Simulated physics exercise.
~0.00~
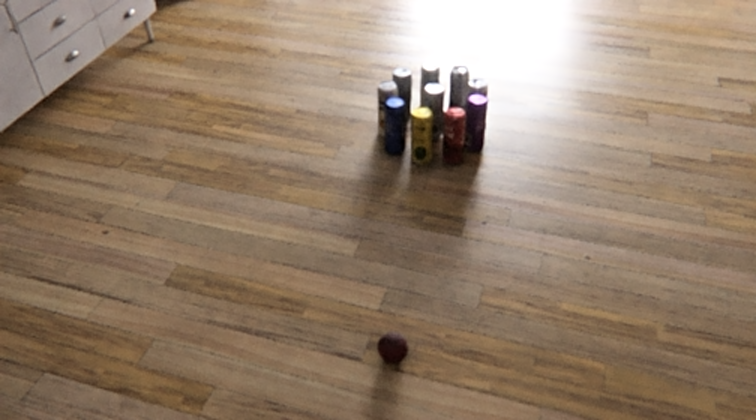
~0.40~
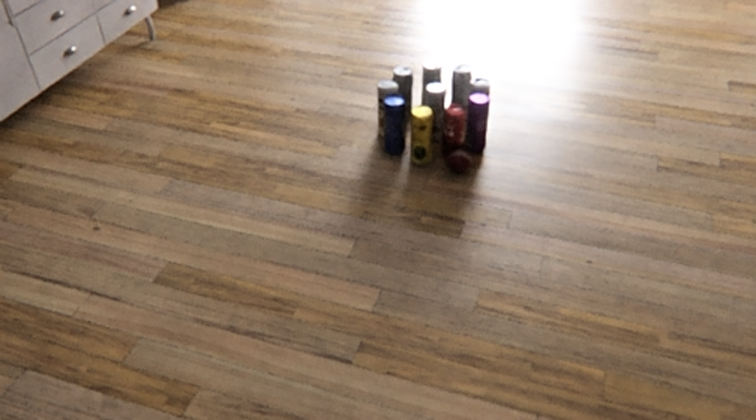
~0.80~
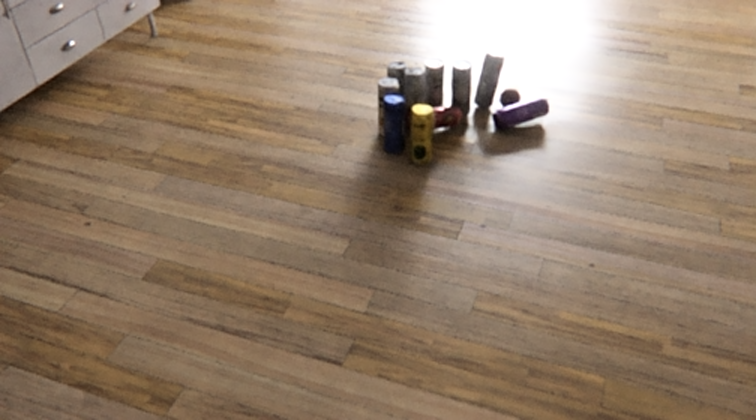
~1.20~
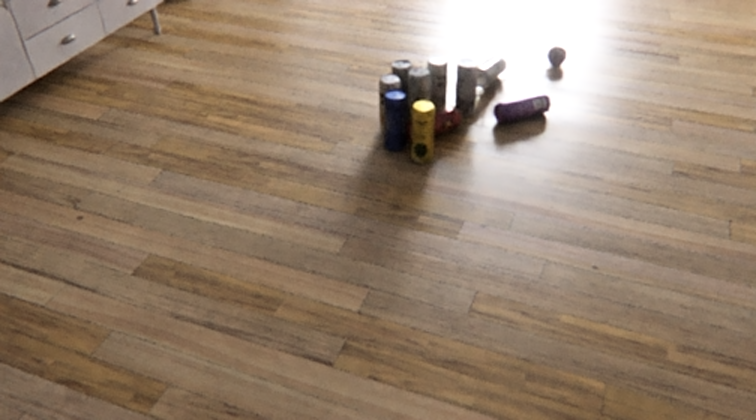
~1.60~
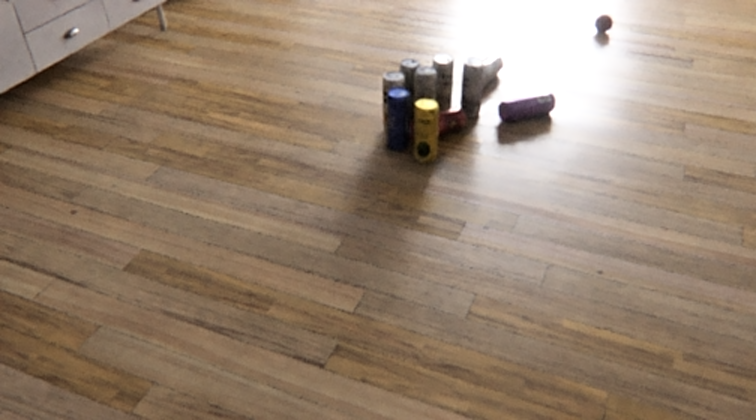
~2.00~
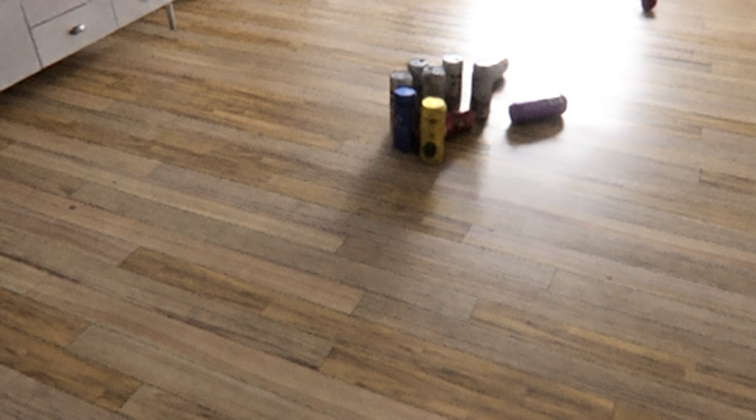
A dark reddish ball rolls away across a wooden floor, seen from above at an angle, toward a tight cluster of upright tubes near a bright patch of light, with white drawers at the upper left. Blue, yellow and red tubes stand at the front, with a purple one on the right. The ball strikes the red tube, which topples in among the others, and the purple tube drops onto its side. A greyish tube behind leans and falls too. The ball rolls on toward the upper right edge, while the yellow and blue tubes remain standing.
